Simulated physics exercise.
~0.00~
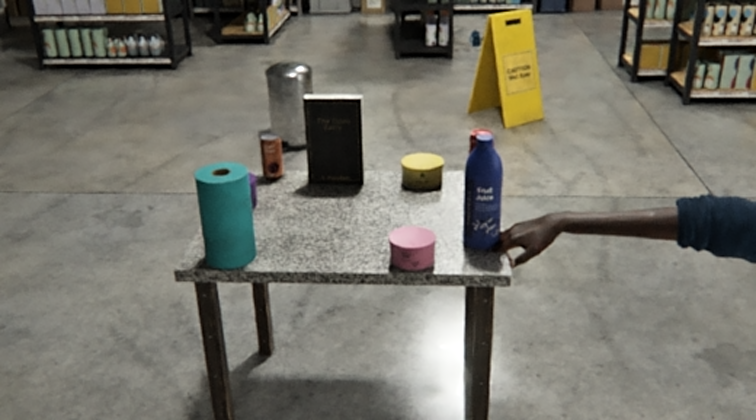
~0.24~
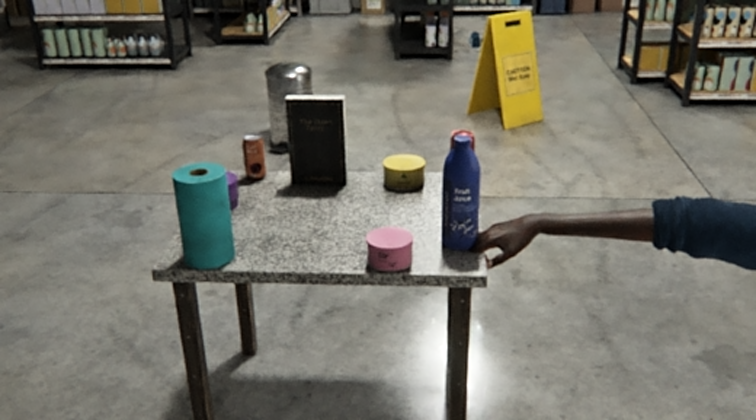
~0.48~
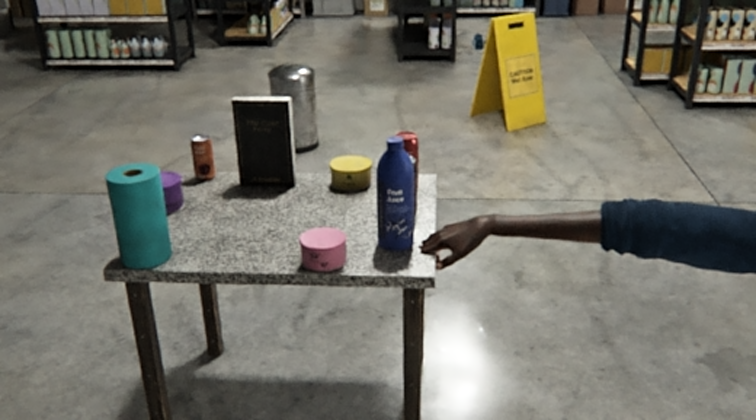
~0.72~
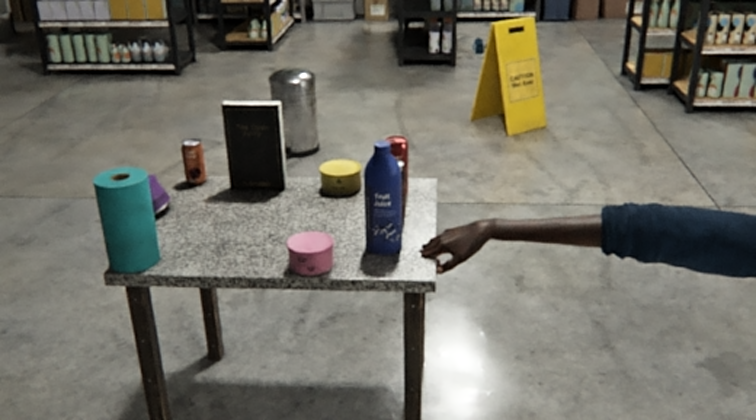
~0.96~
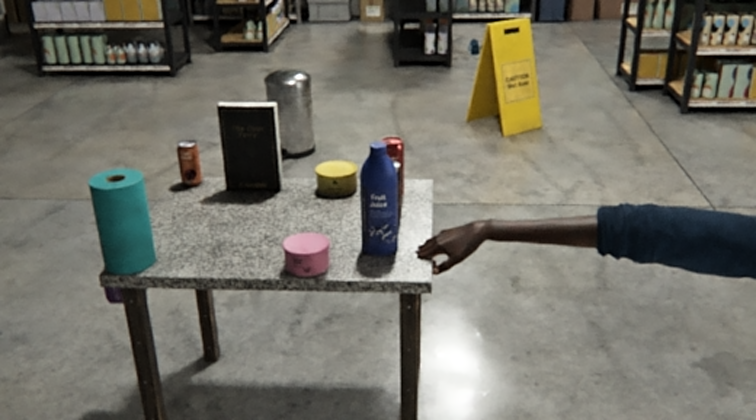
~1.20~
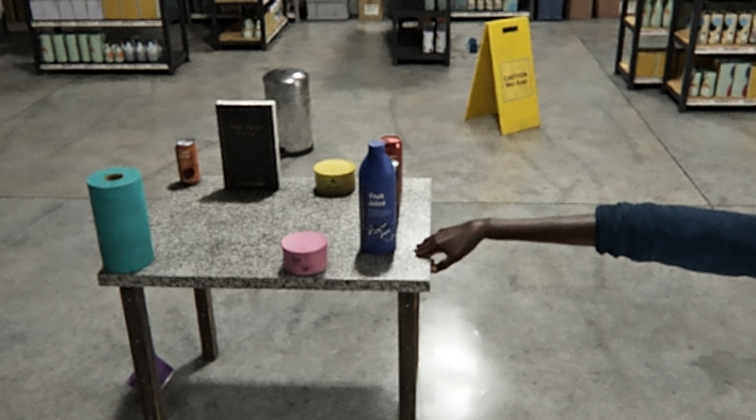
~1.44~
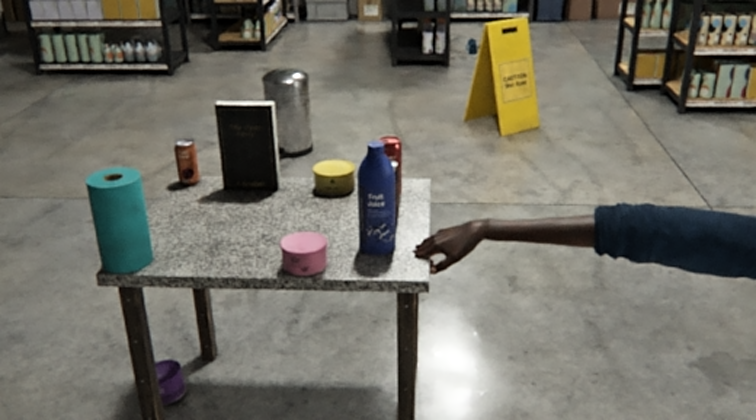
A purple tub drops off a table sliding left beside a hand, landing upright underneath.
